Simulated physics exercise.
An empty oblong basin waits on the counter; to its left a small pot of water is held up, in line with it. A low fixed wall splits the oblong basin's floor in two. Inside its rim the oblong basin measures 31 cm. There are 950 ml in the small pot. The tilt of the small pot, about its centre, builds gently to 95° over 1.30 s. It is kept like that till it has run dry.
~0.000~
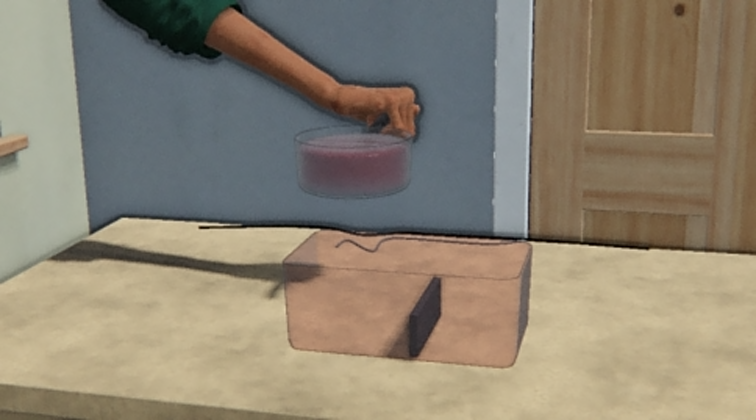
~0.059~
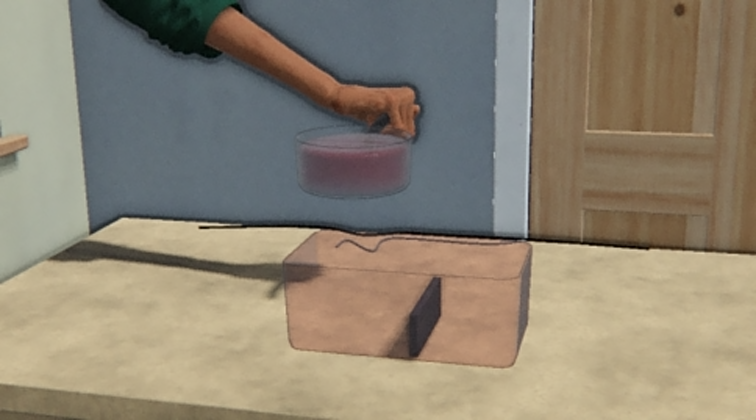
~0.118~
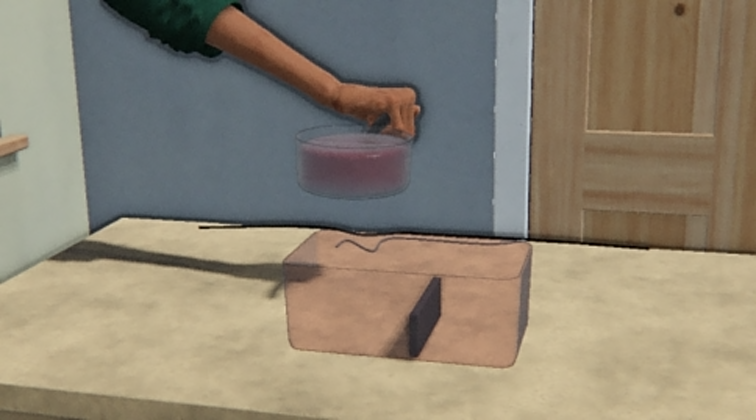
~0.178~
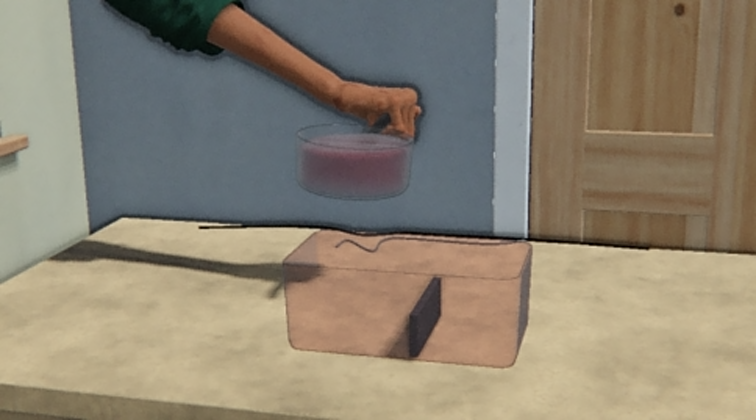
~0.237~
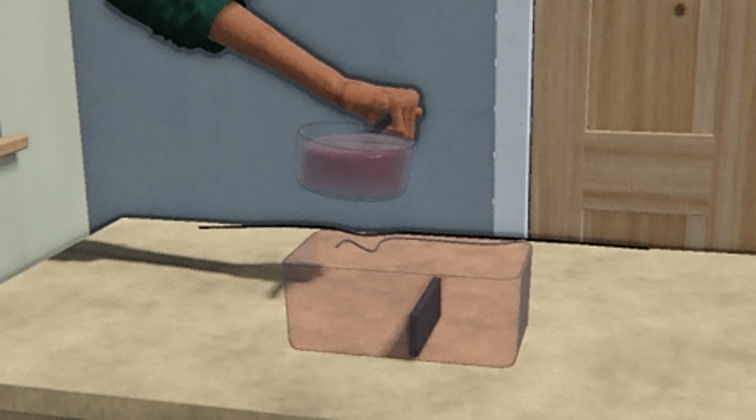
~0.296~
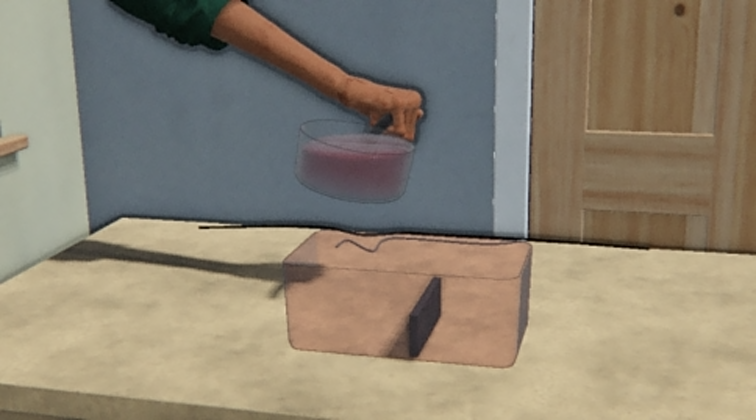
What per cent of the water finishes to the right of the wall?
Roughly 82 per cent is past the wall.
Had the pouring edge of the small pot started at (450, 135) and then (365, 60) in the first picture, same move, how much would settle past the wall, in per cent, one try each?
In turn about 90 and 60 per cent.
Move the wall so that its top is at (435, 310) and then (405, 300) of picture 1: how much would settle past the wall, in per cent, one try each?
First 70, then 95 per cent.
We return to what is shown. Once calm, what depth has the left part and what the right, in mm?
Some 6 mm on the left and 42 mm on the right.
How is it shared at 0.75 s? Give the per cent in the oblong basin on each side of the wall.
Some 1 per cent left and 18 right.
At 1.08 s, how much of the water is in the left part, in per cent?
About 4 per cent.
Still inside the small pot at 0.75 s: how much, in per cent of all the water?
Near 52 in a hundred.
Then, 0.75 s in, the tilt is 59° and 52 per cent is still to pour, 1 is left of the wall and 18 right of it.
Then, 1.08 s in, the tilt is 88° and 12 per cent is still to pour, 4 is left of the wall and 77 right of it.
Then, 1.42 s in, the tilt is 95° and 2 per cent is still to pour, 15 is left of the wall and 82 right of it.
Then, 1.80 s in, the tilt is 95° and 0 per cent is still to pour, 17 is left of the wall and 82 right of it.
Finally, 17 per cent lies left of the wall, 82 right of it and 0 outside.
